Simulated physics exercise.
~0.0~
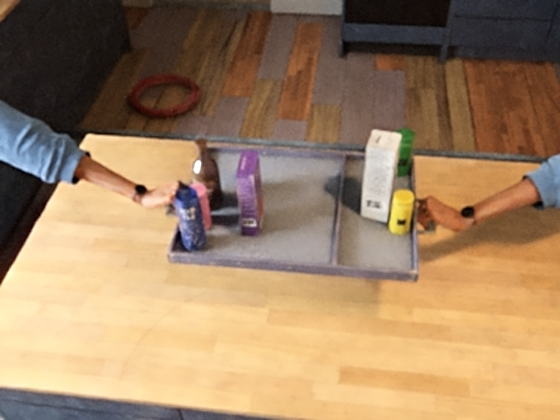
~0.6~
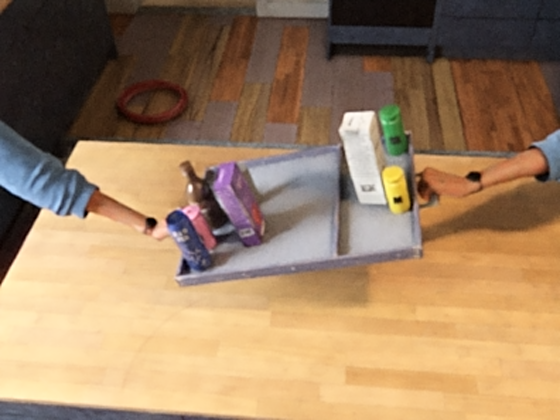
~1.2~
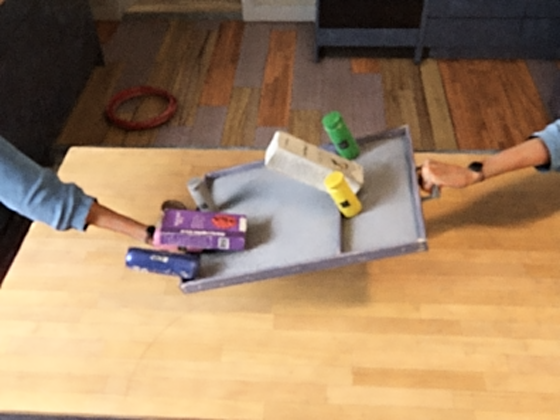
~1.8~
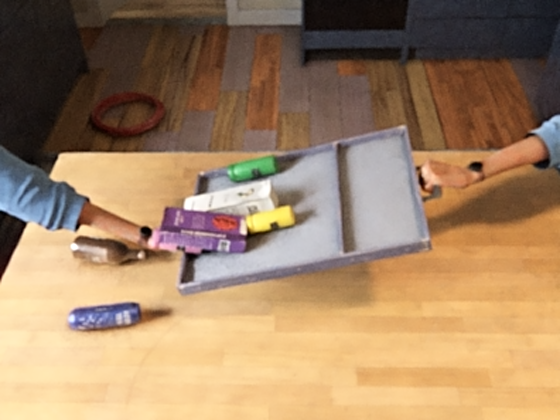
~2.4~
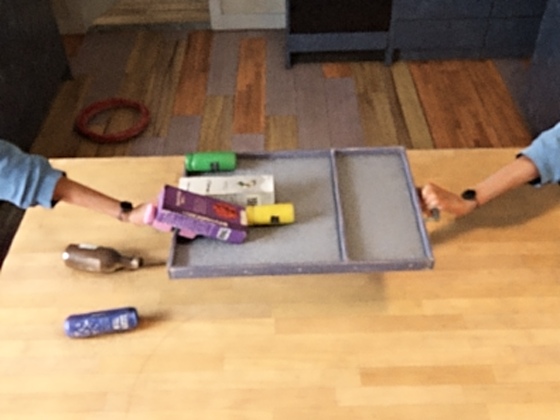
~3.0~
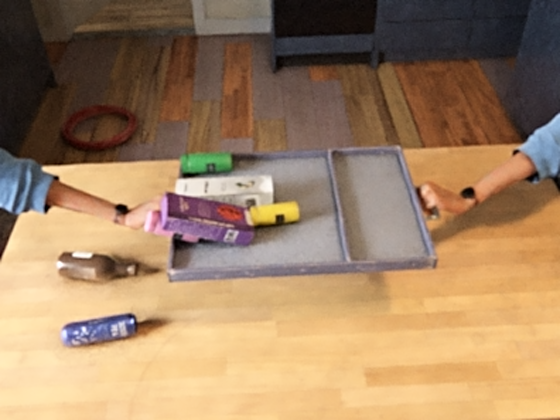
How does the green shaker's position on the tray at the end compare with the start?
At the start the green shaker stands upright near the right end of the tray. By the end it is lying on its side toward the left end.
